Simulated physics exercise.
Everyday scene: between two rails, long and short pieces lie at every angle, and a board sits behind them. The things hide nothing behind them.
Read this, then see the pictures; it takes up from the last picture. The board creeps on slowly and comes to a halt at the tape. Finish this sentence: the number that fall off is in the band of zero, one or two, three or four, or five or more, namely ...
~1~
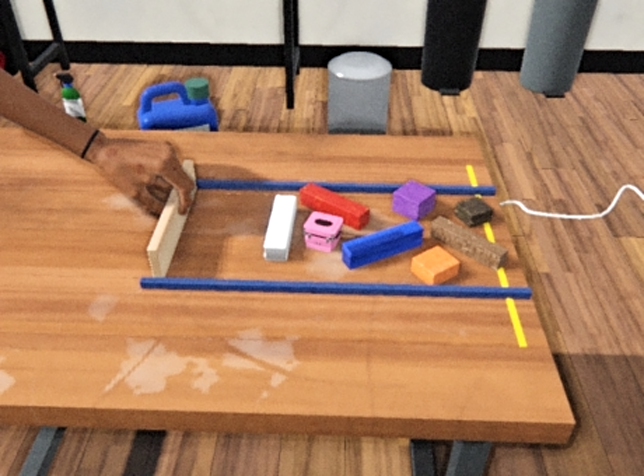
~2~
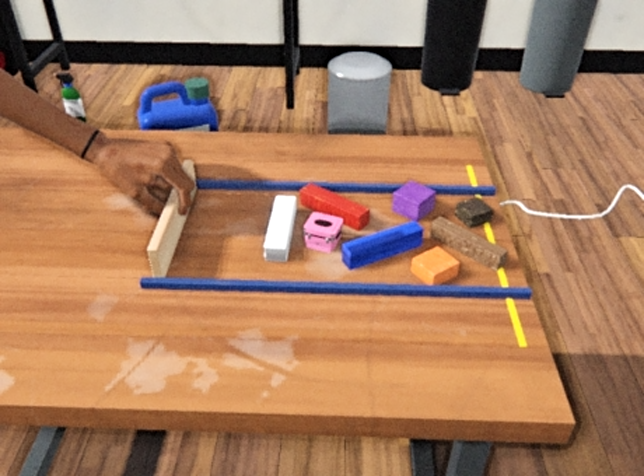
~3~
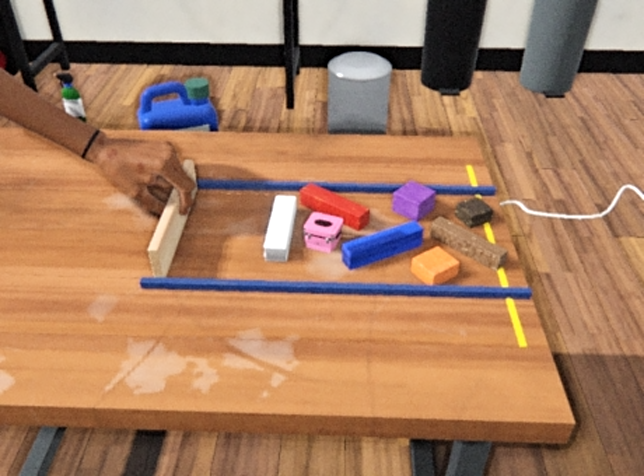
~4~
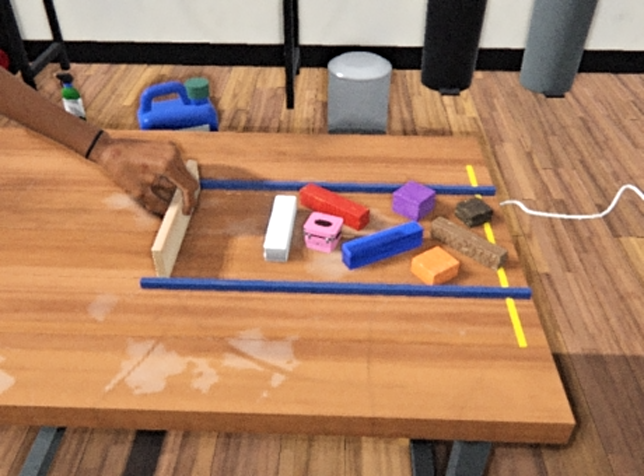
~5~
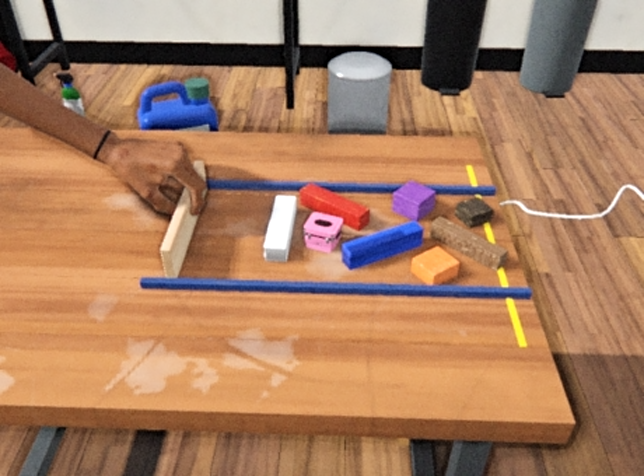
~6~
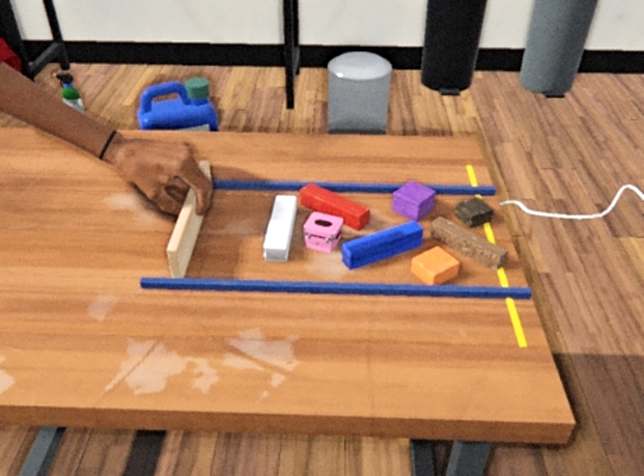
Namely five or more.
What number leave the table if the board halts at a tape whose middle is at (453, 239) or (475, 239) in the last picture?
It would be 2 and 4.
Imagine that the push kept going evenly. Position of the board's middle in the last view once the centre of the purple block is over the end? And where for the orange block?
(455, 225) and (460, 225), roughly.
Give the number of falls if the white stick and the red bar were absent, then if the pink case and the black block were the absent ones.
It would be 4 and 5.
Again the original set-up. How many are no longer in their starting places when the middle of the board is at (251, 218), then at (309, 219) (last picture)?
At the first spot 0, then 3.
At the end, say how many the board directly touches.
It ends up touching 1.
Early on, none off yet; black block at rest near (474, 212); brown bar at rest near (467, 243); orange block at rest near (435, 267).
Finally, the number that fall off is five or more; lost, pink case, red bar, blue stick, purple block, orange block, brown bar and black block.
